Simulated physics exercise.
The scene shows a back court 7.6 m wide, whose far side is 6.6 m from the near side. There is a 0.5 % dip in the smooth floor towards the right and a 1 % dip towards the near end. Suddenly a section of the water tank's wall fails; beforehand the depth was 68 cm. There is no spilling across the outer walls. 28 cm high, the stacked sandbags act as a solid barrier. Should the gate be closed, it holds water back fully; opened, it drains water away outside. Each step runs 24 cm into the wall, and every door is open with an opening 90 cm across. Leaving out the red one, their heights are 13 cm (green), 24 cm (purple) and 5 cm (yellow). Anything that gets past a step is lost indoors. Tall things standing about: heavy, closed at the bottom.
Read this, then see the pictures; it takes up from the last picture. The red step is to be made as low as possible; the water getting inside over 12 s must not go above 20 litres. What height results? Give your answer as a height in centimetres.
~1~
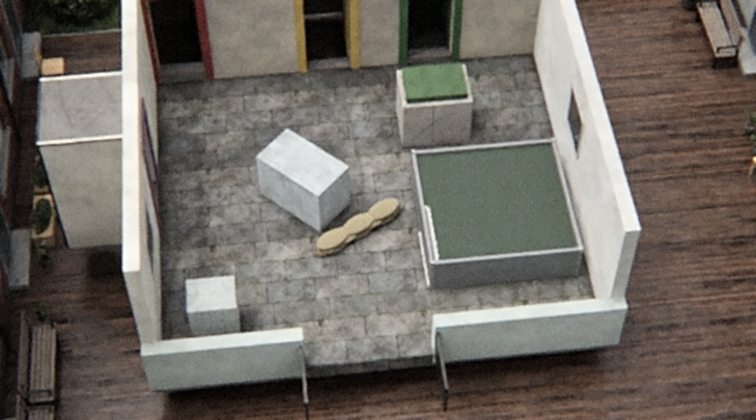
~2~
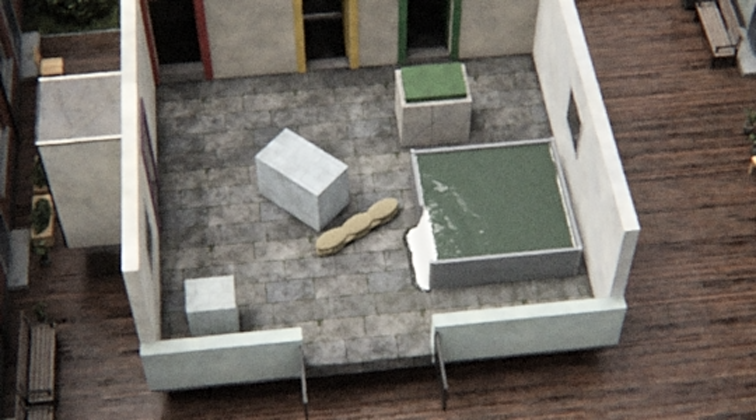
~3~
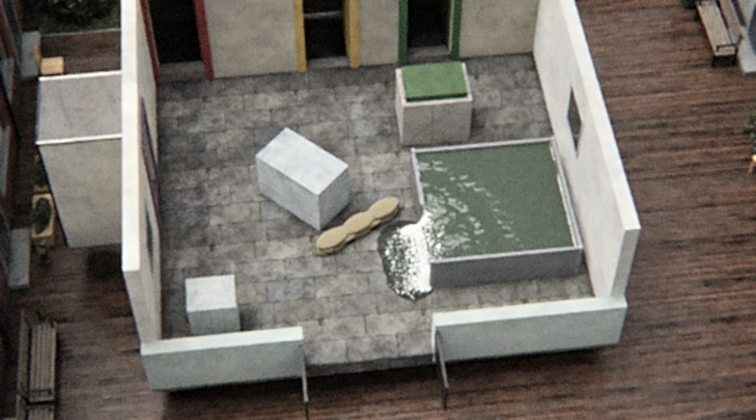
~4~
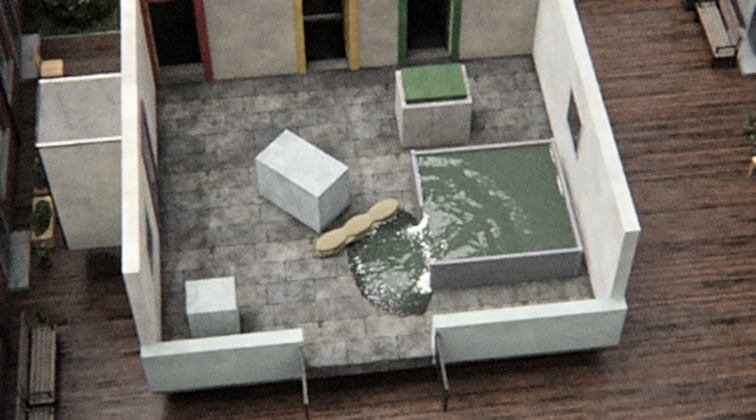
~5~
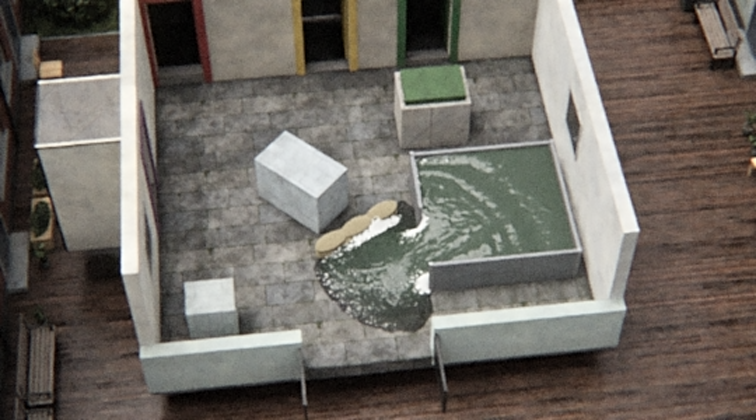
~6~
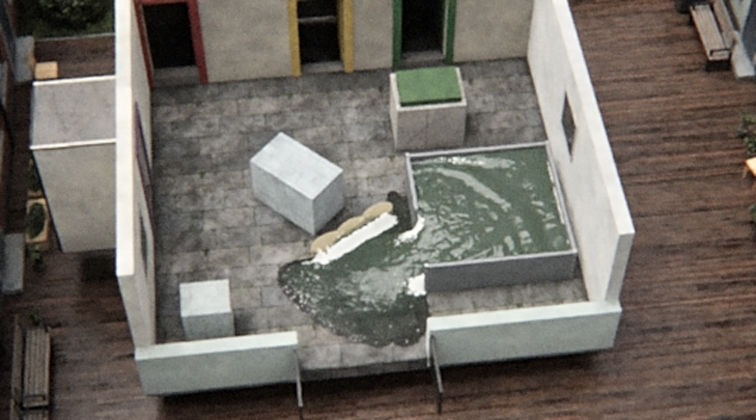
It would have to be roughly 13.5 cm high.
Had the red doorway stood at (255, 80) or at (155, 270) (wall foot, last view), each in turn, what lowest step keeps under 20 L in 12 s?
About 9.0 and 17 cm.
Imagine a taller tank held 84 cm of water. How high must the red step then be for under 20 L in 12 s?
You'd need a step of close to 19 cm.
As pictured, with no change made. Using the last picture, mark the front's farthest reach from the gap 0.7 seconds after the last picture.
Front tip: Approx. (156, 319) px.
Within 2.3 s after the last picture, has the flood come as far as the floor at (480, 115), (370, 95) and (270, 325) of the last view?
In the order asked: Untouched, untouched, soaked.
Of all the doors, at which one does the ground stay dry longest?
The green one.
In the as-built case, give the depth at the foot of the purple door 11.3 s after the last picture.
Some 5.5 cm.
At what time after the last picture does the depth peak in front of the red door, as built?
Roughly 5.0 s.
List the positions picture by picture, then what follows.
In the first frame, the water tank at (495, 202) is whole and still, 68 cm deep; the red door at (178, 45) is dry.
In the second frame, the gap is at (427, 251), the front 0.3 m out at (416, 283); the back of the water tank holds 68 cm.
In the third frame, water pours out at (428, 251) and has run 0.7 m, to (387, 265); about 10 cm deep outside, 68 cm at the back.
In the fourth frame, the front is at (357, 273), 1.3 m from the gap at (428, 253); 2.0 m2 of floor is wet, 68 cm left at the back.
In the fifth frame, the gap is at (427, 254), the front 1.9 m out at (323, 277); the back of the water tank holds 68 cm.
In the sixth frame, the front is at (285, 284), 2.5 m from the gap at (422, 255); 4.1 m2 of floor is wet, 69 cm left at the back; the red door at (172, 49), 6.4 m from the gap, is still 5.0 m from the nearest water.
Then, 0.7 s after the last picture water covers 25 % of the floor, deepest (38 cm) near (410, 278); it has not reached the red door.
Then, 2.3 s after the last picture water covers 35 % of the floor, deepest (40 cm) near (158, 373); it has not reached the red door.
Then, 11.3 s after the last picture water covers 85 % of the floor, deepest (12 cm) near (553, 162); 7 cm at the red door, 0 litres in over its 25 cm step.
At the red door as built, the water peaked near 18 cm, 4.9 s after the last picture.
With a step of 12.5 cm, 28 litres would have come in within the 12 s; with 15 cm, 10 litres. So under 20 litres takes about 13.5 cm.
